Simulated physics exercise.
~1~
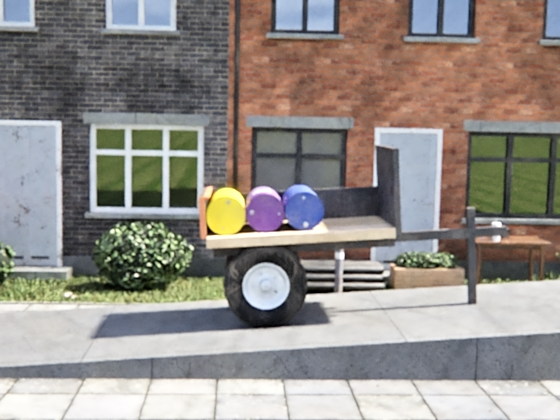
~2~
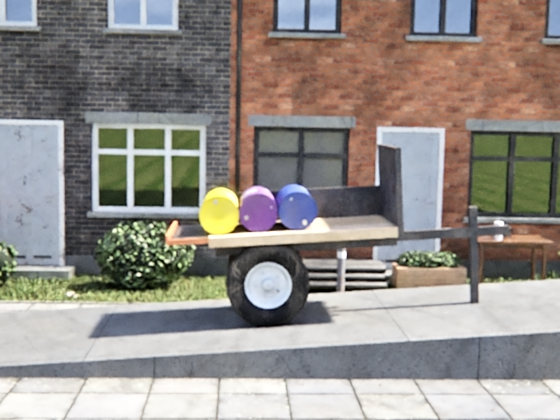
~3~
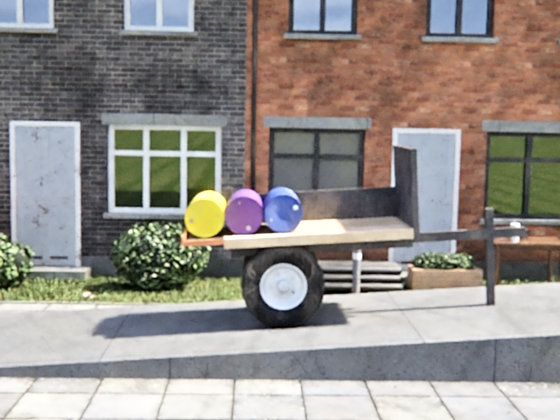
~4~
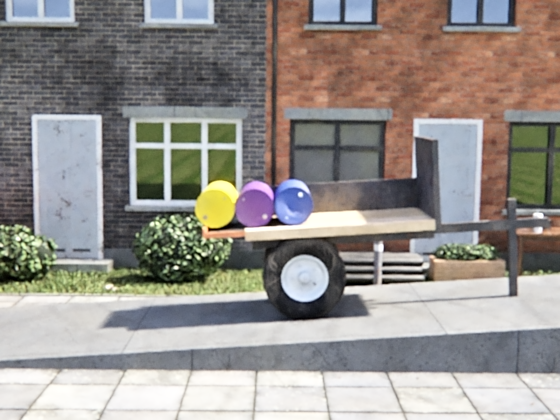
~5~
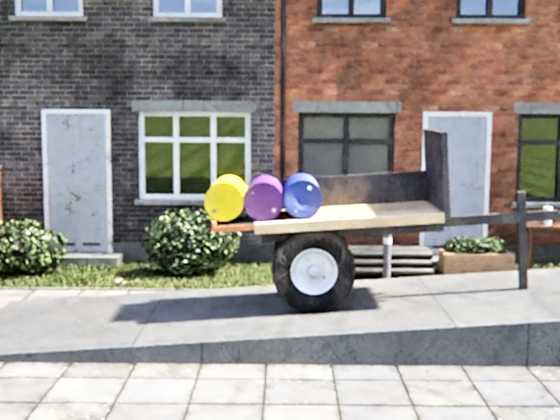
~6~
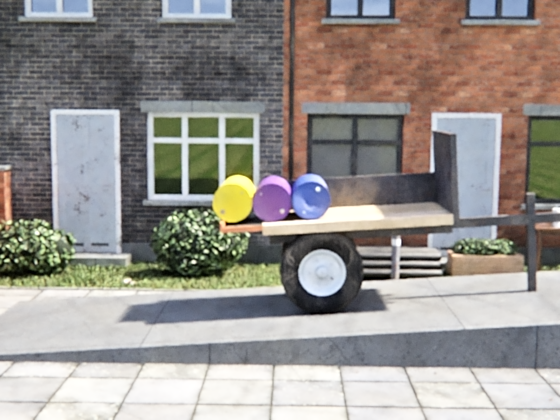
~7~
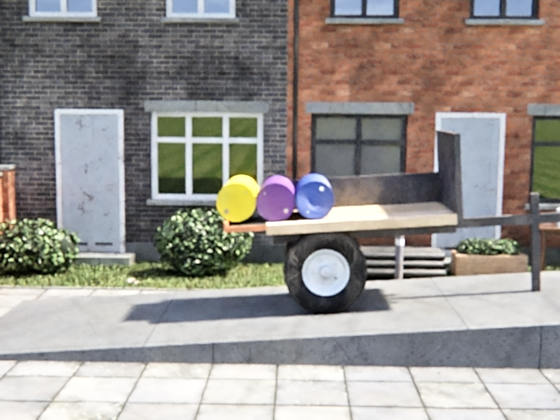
On a sloping pavement, a trailer's tailgate drops and three drums roll left, then stop aboard.
